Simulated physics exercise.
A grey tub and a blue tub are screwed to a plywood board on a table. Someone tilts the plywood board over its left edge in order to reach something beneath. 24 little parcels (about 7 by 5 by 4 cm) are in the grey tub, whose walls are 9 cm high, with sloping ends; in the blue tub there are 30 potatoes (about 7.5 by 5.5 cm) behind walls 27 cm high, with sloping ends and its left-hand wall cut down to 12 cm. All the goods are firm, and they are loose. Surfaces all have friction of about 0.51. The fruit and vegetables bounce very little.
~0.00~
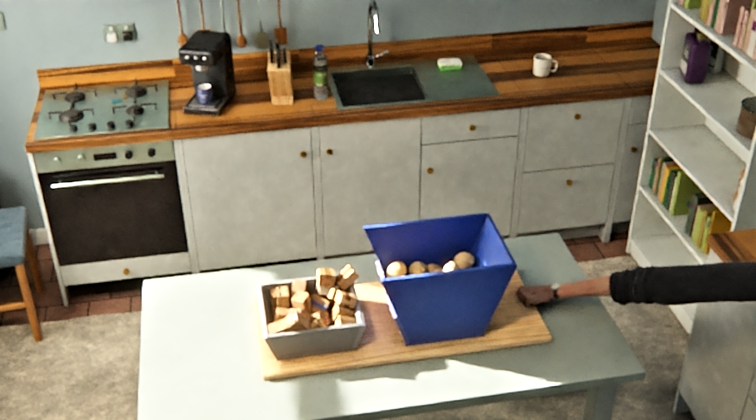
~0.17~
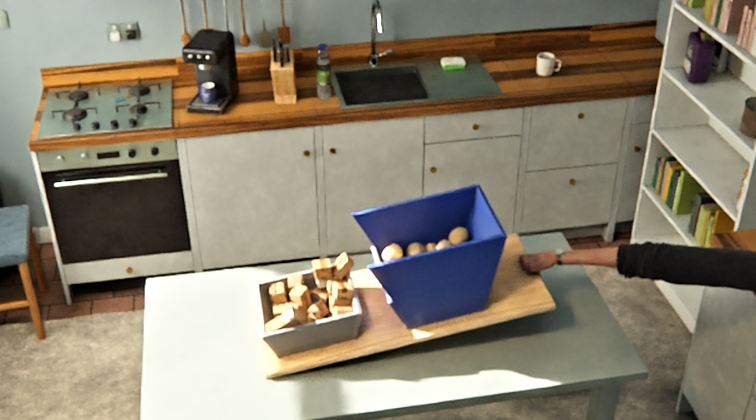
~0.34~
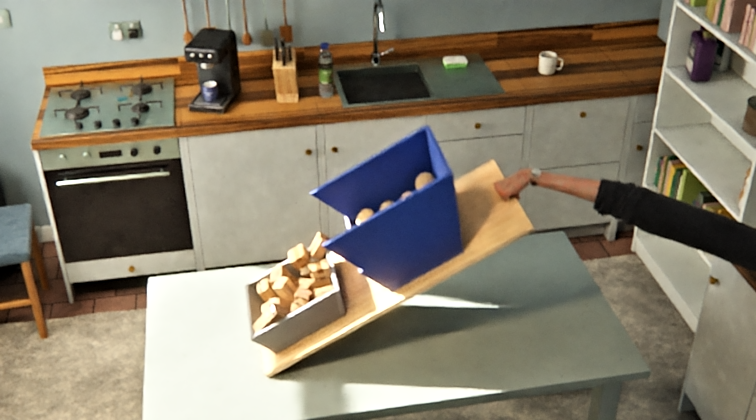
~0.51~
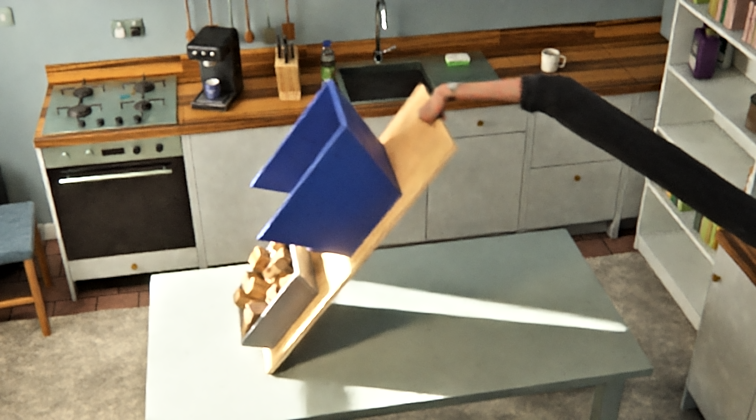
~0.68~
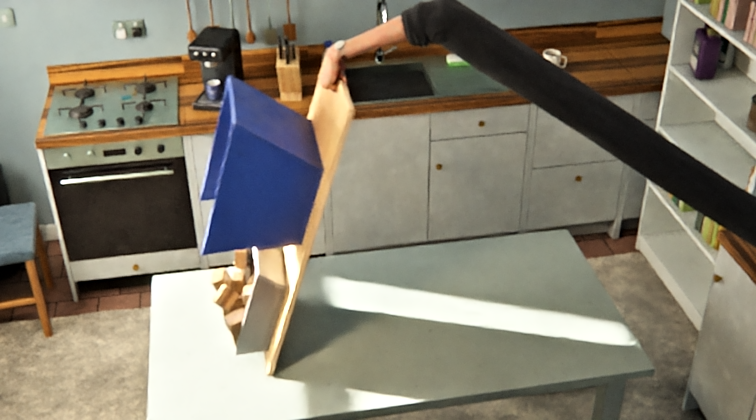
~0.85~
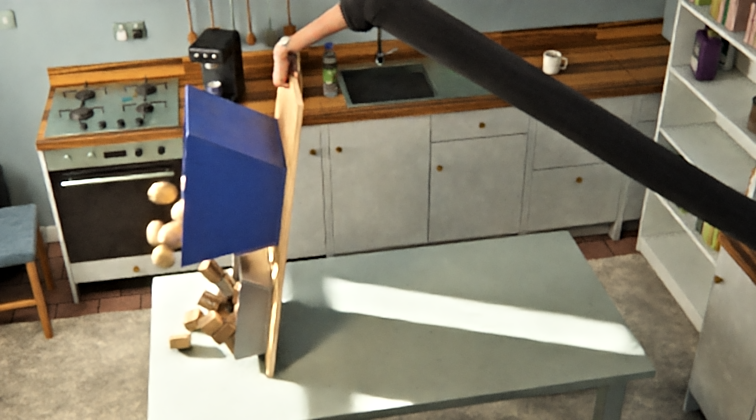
In a kitchen, a hand lifts a board upright, and blocks then potatoes leave two tubs.
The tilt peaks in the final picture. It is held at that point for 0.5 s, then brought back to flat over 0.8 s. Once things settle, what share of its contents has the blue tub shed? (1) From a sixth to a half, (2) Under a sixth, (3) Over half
Option 3: Over half.
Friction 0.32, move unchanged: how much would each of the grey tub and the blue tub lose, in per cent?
That would cost the grey tub 80 and the blue tub 100 per cent of the load.
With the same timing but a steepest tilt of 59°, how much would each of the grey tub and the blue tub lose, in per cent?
Grey tub 20, blue tub 50 per cent.
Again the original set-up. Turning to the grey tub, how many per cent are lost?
Grey tub: 50%.
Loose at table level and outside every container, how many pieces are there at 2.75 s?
Some 14 pieces.
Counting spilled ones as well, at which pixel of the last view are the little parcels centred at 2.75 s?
Centre: Around (224, 332) px.
After 1.15 s, tilt 81°; the grey tub is down by 12 of 24 and the blue tub is down by 27 of 30.
After 1.53 s, tilt 71°; the grey tub is down by 13 of 24 and the blue tub is down by 28 of 30.
After 2.07 s, tilt 2°; the grey tub is down by 13 of 24 and the blue tub is down by 30 of 30.
Outcome (at 2.75 s), the grey tub is down by 13 of 24 and the blue tub is down by 30 of 30. Asked share, 30 of 30, 100 per cent.
